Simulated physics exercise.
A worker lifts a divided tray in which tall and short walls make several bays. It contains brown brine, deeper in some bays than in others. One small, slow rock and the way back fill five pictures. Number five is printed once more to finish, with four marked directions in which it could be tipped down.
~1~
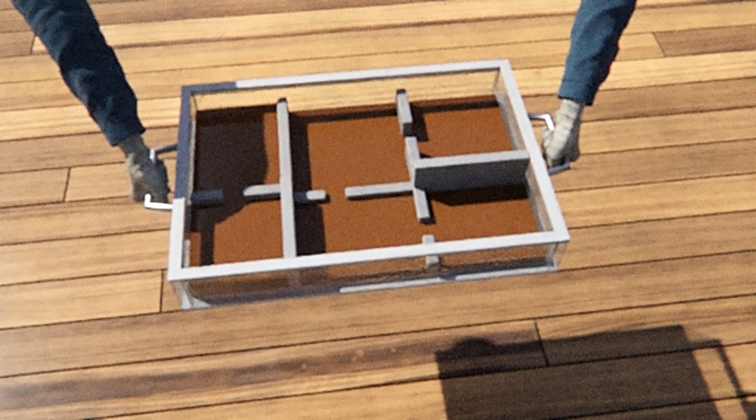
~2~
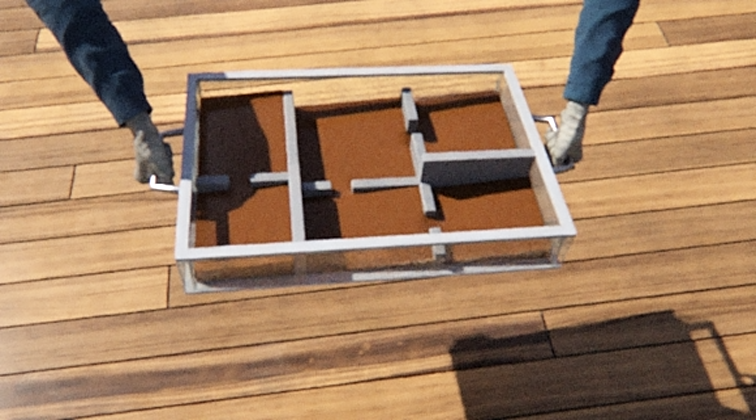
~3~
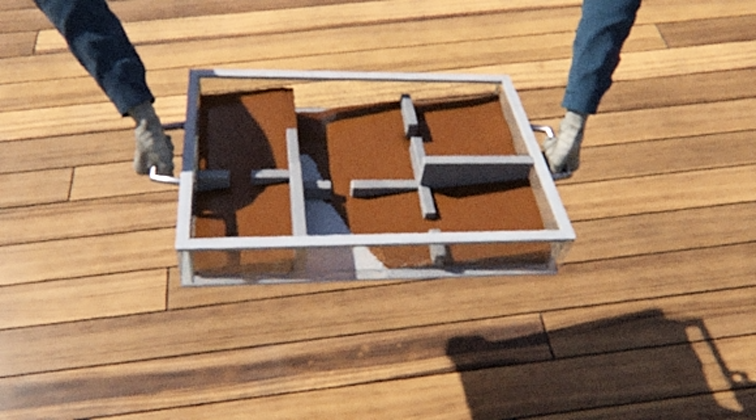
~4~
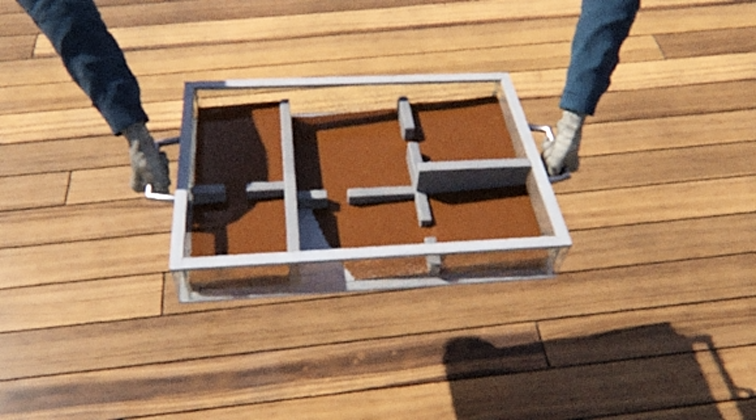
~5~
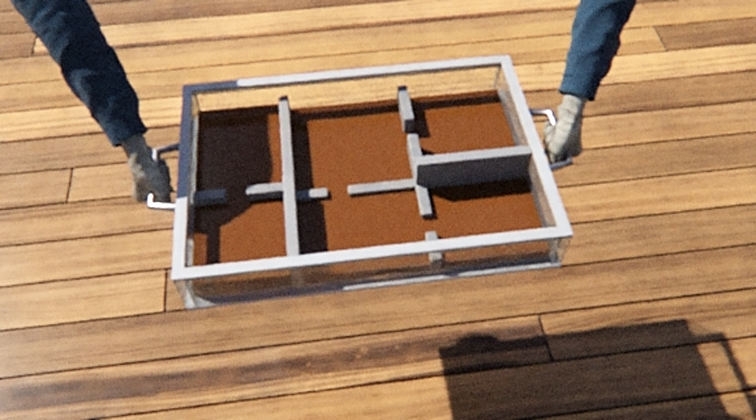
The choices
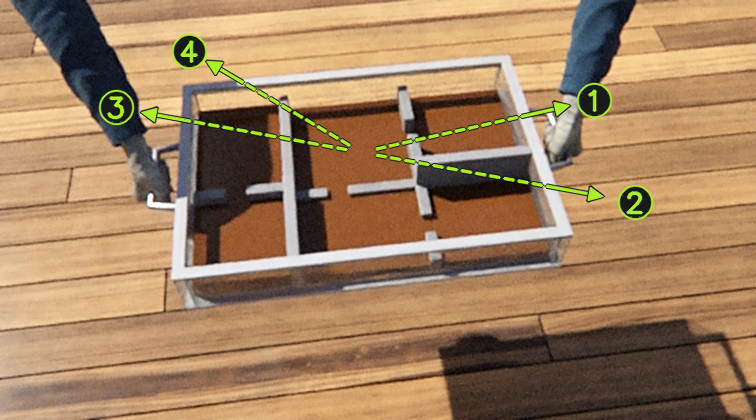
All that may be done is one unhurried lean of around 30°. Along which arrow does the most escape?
4 is best.
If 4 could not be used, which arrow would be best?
Arrow 3.
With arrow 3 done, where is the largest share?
That is the back left bay.
On the marked copy, 1 ends at (564, 106); 2 ends at (598, 195); 3 ends at (146, 113); 4 ends at (211, 63).
Choosing 1, about 58 % stays in the tray, the largest part in the back right bay.
Choosing 2, about 52 % stays in the tray, the largest part in the back right bay.
Choosing 3, about 32 % stays in the tray, the largest part in the back left bay.
Choosing 4, about 25 % stays in the tray, the largest part in the back left bay.
